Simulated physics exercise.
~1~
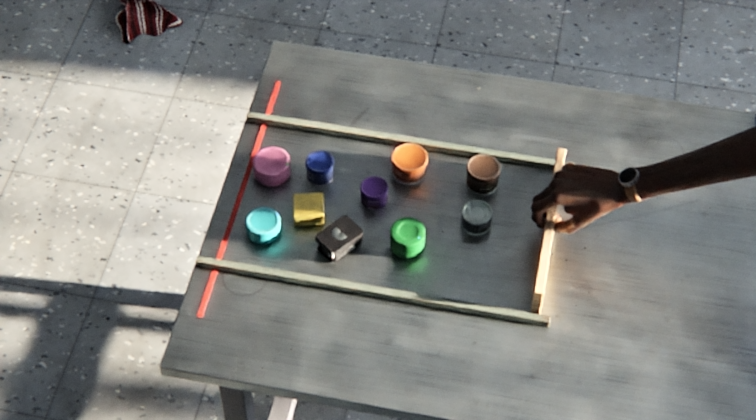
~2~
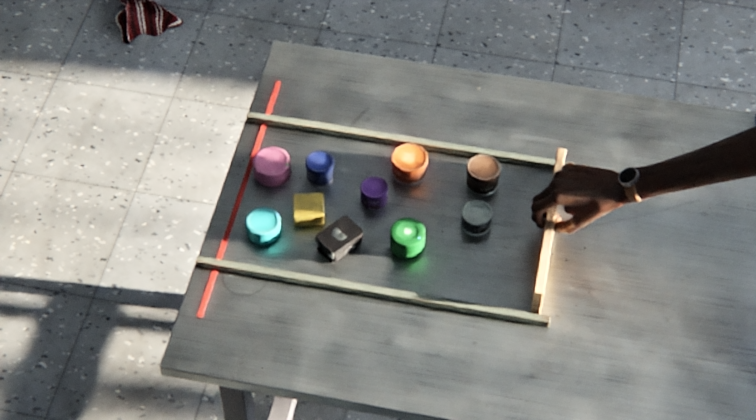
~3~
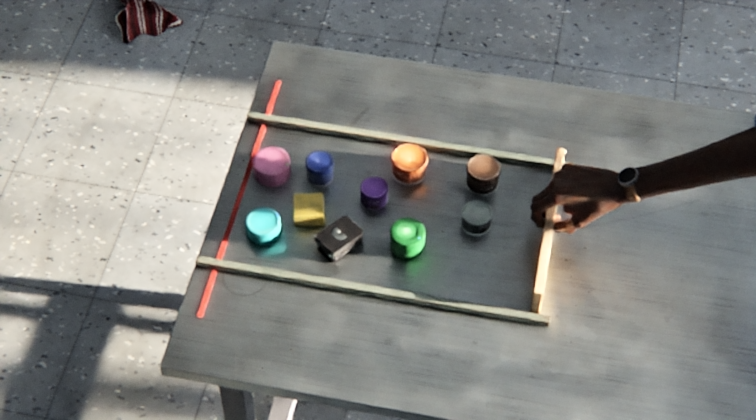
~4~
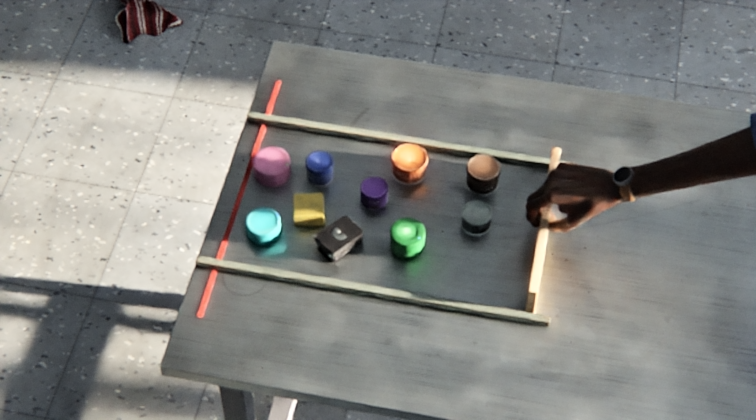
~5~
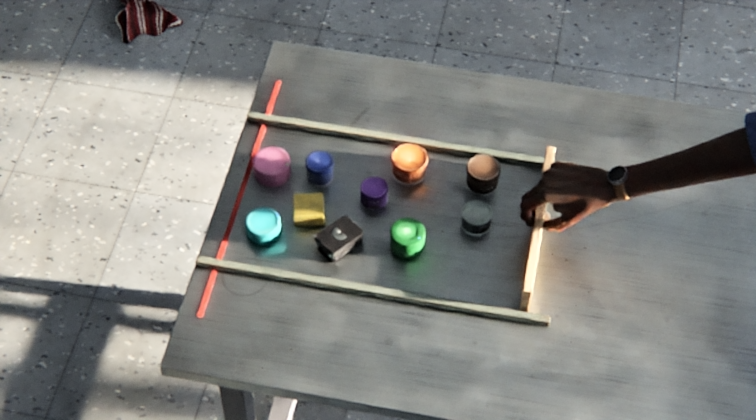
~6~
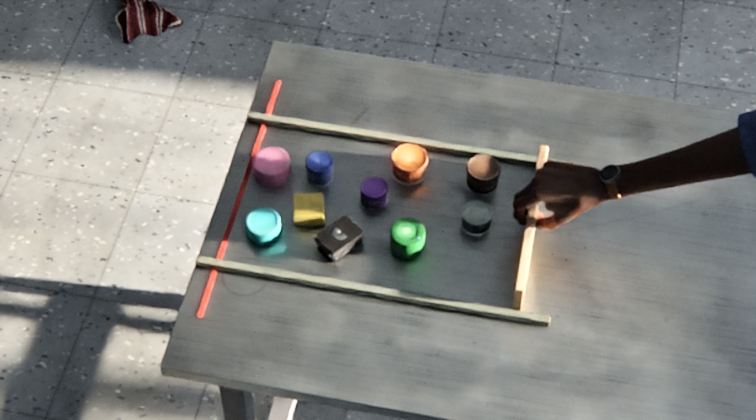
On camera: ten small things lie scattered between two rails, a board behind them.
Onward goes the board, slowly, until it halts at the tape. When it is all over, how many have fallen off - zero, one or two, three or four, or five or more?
Mind you, the pieces that take the plunge come to five or more.
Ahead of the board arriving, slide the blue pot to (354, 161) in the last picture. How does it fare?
Placed like that, the blue pot ends up falling.
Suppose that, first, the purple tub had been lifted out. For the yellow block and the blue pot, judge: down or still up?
Well, the yellow block goes off the edge while the blue pot is still there.
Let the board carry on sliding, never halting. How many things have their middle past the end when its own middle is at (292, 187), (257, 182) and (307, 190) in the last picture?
It comes out as 0, then 5, then 0.
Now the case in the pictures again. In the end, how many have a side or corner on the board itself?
It is in contact with 4.
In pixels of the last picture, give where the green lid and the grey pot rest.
The green lid finishes at (216, 208); the grey pot finishes at (228, 180).
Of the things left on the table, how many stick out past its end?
It's 4.
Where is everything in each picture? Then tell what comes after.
Pink lid (272, 167); turquoise lid (263, 226); blue pot (320, 169); board (549, 229); tape (242, 191), in the first picture.
Turquoise lid (263, 226); grey pot (476, 218), in the second picture.
Blue pot (320, 169); yellow block (309, 209), in the third picture.
Pink lid (272, 167); purple tub (374, 193), in the fourth picture.
Turquoise lid (263, 226); board (538, 228), in the fifth picture.
Pink lid (272, 167); turquoise lid (263, 226); blue pot (320, 169); board (531, 226); tape (242, 191), in the sixth picture.
Early on, none off yet; pink lid at rest near (272, 167); turquoise lid at rest near (263, 226); blue pot at rest near (320, 169).
Finally, the number that fall off is five or more; lost, orange pot, black case, yellow block, blue pot, turquoise lid and pink lid.
